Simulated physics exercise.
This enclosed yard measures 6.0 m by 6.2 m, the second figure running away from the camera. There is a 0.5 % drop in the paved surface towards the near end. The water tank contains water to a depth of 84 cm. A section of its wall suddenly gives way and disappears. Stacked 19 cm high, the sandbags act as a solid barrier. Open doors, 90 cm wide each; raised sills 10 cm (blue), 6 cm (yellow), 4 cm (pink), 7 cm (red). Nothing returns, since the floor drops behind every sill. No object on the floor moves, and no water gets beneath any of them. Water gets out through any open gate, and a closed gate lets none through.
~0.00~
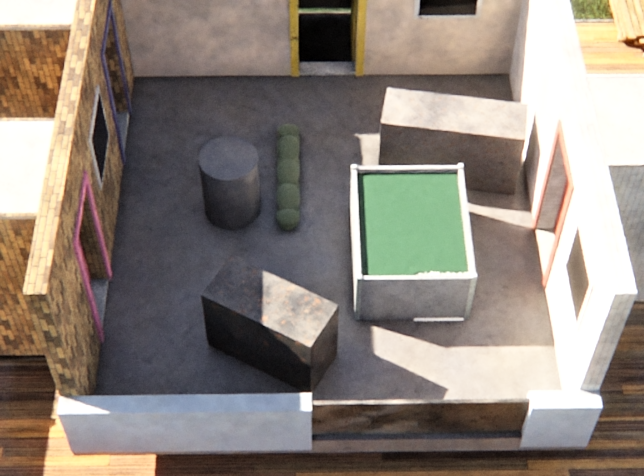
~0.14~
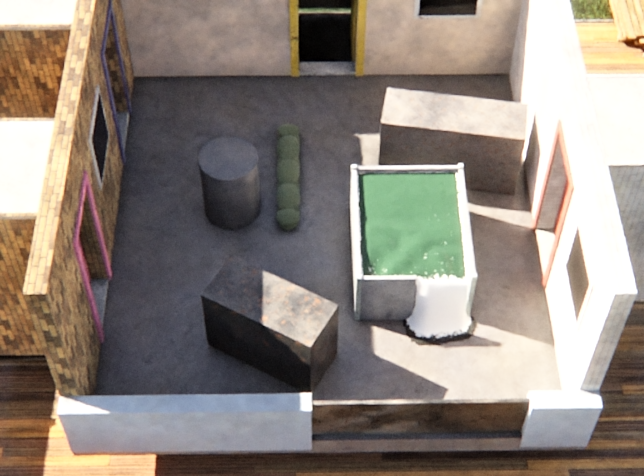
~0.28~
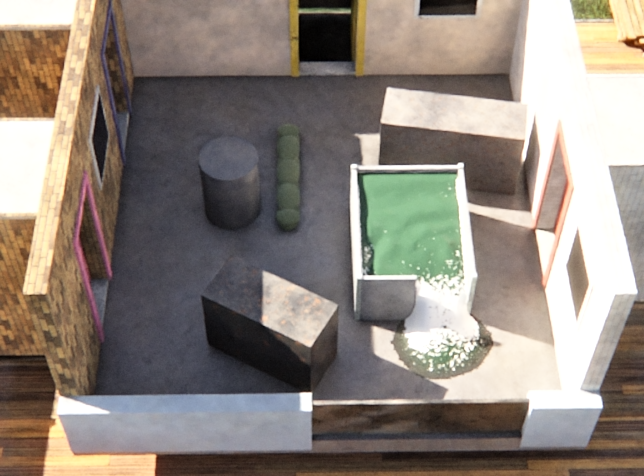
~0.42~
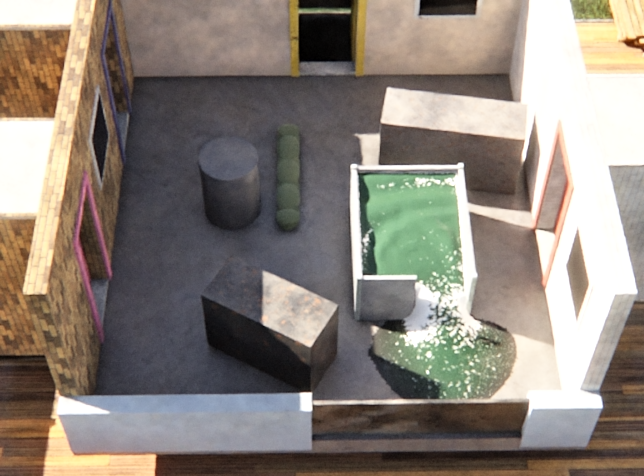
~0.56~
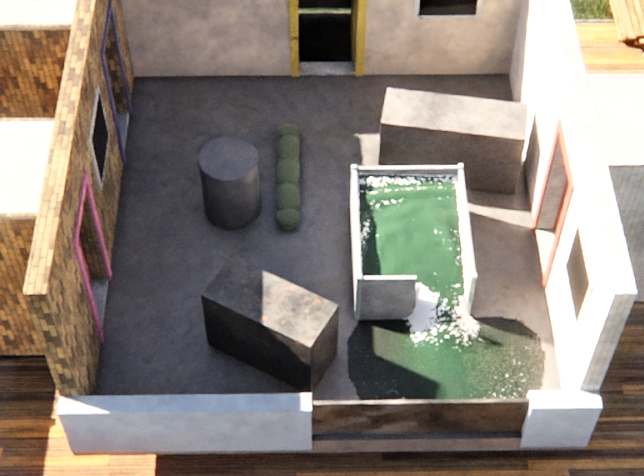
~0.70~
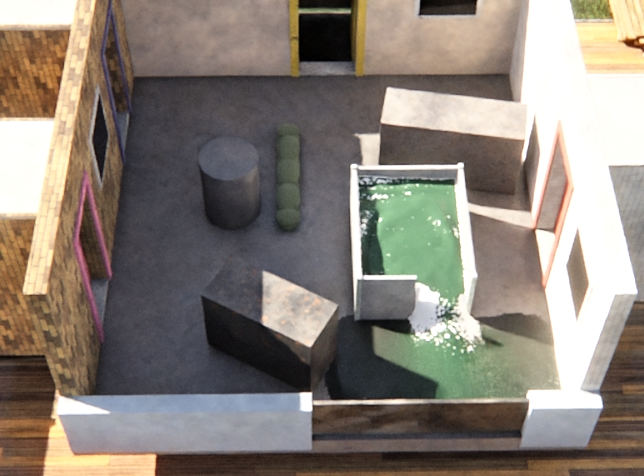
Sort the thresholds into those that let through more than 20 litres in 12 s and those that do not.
Sorted: Blue door does not; yellow door does not; pink door lets more through; red door lets more through.
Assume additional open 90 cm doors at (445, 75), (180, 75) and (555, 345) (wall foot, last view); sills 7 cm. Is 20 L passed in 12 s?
First doorway falls short, second falls short, third gets there.
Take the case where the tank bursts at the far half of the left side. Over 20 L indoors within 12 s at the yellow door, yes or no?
Note: Yellow door, beyond the mark.
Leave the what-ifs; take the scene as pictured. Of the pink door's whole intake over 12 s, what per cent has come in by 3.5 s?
That works out near 5%.
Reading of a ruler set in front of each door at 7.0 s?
In cm: Blue 2, yellow 6, pink 6, red 14.
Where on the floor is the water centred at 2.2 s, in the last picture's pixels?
Near (413, 318).
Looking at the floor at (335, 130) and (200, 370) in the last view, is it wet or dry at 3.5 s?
I'd call them spared and then drenched.
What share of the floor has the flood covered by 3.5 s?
Some 40 per cent of it.
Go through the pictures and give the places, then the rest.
The water tank at (411, 224) is whole and still, 84 cm deep, in the first frame.
The front is at (467, 332), 0.5 m from the gap at (440, 303); 0.2 m2 of floor is under water; 84 cm left at the back of the water tank, in the second frame.
The front is at (430, 372), 0.9 m from the gap at (439, 304); 0.8 m2 of floor is under water; 84 cm left at the back of the water tank, in the third frame.
Water pours out at (439, 305) and has run 1.4 m, to a hidden place; typically 7 cm deep outside, 79 cm at the water tank's back, in the fourth frame.
The front is at a hidden place, 1.8 m from the gap at (439, 304); 3.2 m2 of floor is under water; 71 cm left at the back of the water tank, in the fifth frame.
Water pours out at (439, 304) and has run 2.1 m, to a hidden place; typically 5 cm deep outside, 72 cm at the water tank's back, in the sixth frame.
After 1.4 s water covers 15 % of the floor and is deepest (56 cm) near (554, 420); blue door not reached, yellow door not reached, pink door not reached, red door not reached.
After 2.2 s water covers 25 % of the floor and is deepest (40 cm) near (554, 420); blue door not reached, yellow door not reached, pink door not reached, red door 7 cm at the sill, 0 L in.
After 3.5 s water covers 40 % of the floor and is deepest (28 cm) near (467, 421); blue door not reached, yellow door not reached, pink door 8 cm at the sill, 3 L in, red door 5 cm at the sill, 0 L in.
After 7.0 s water covers 80 % of the floor and is deepest (16 cm) near (511, 421); blue door 2 cm at the sill, 0 L in, yellow door 6 cm at the sill, 0 L in, pink door 6 cm at the sill, 33 L in, red door 14 cm at the sill, 36 L in.
After 12.0 s water covers 95 % of the floor and is deepest (10 cm) near (525, 421); blue door 5 cm at the sill, 0 L in, yellow door 4 cm at the sill, 0 L in, pink door 6 cm at the sill, 48 L in, red door 10 cm at the sill, 105 L in.
